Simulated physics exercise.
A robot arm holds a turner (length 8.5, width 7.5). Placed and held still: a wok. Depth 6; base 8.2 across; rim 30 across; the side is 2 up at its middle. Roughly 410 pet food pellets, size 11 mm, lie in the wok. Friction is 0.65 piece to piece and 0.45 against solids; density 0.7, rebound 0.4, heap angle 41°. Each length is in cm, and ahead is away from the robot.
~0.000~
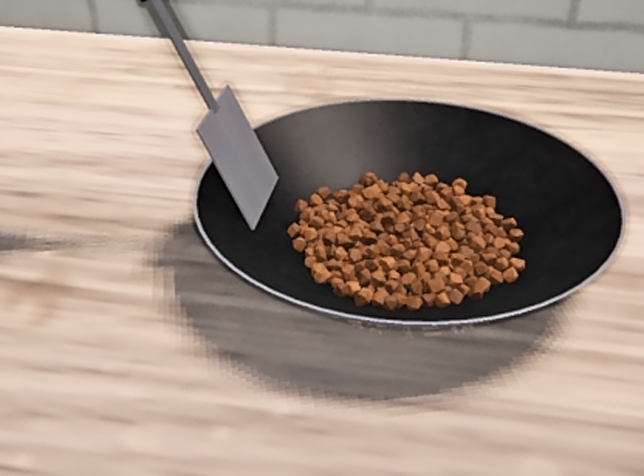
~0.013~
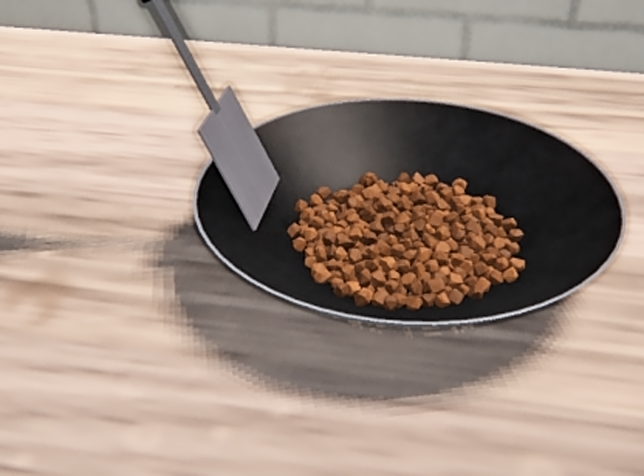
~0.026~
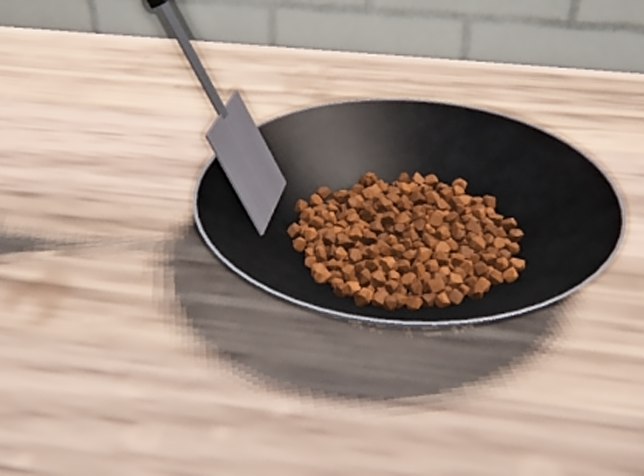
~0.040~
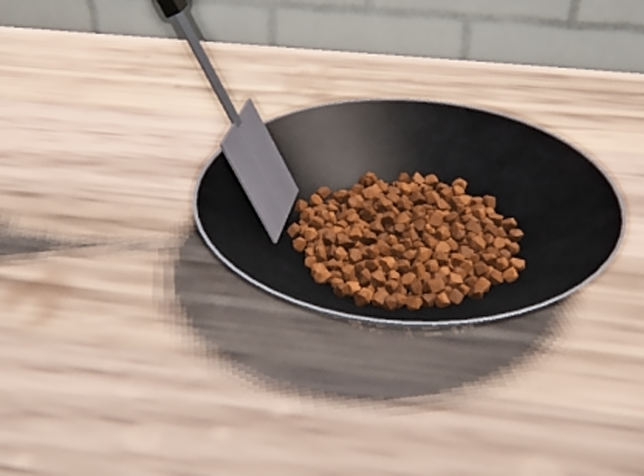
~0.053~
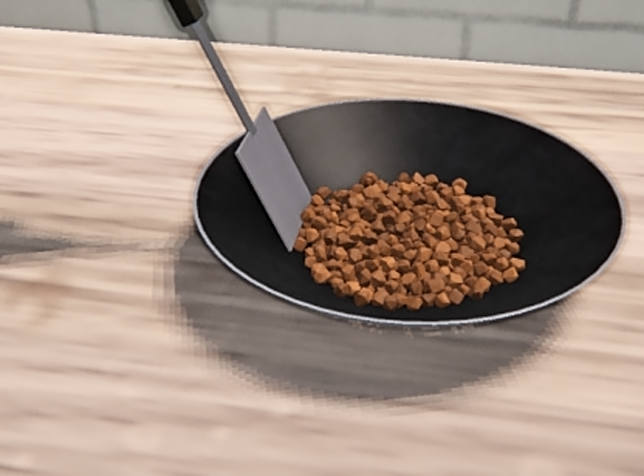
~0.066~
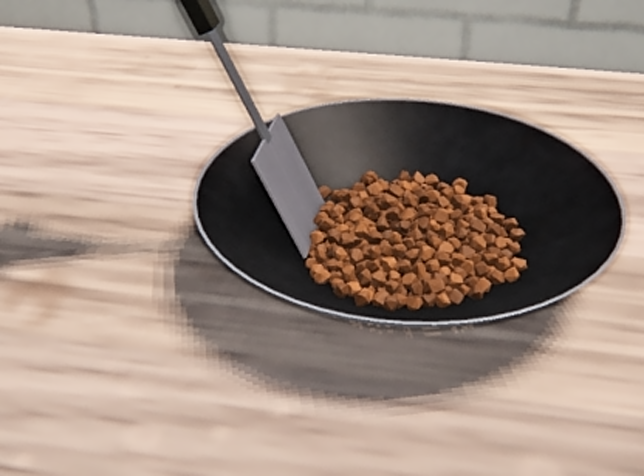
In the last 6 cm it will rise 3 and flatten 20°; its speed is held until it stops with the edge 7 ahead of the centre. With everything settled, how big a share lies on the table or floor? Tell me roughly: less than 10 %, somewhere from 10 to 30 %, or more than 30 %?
Less than 10 %.
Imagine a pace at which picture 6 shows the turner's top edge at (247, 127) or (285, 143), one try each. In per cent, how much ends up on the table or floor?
About 0 and 25 percent.
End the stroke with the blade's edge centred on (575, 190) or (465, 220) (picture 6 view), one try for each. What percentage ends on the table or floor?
40 % and 0 %.
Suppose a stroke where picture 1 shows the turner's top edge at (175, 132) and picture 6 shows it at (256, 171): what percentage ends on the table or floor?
About 25 per cent.
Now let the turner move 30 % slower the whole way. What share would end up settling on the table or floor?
0 per cent, roughly.
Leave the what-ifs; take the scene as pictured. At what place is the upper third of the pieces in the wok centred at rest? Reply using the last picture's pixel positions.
I'd put it close to (551, 216).
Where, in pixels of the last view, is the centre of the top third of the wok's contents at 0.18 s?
I'd say close to (526, 220).
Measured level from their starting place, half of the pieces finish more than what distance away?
6 cm.
After 0.12 s, sloping 65°, highest piece 11 above the table; 410 in the wok, 1 on the blade or in flight.
After 0.18 s, sloping 59°, highest piece 18 above the table; 410 in the wok, 1 on the blade or in flight.
After 0.41 s, sloping 45°, highest piece 14 above the table; 394 in the wok, 7 on the table or floor, 10 on the blade or in flight.
After 1.46 s, sloping 45°, highest piece 7 above the table; 392 in the wok, 19 on the table or floor.
In the end, 392 in the wok, 19 on the table or floor. That is 5 % on the table or floor.
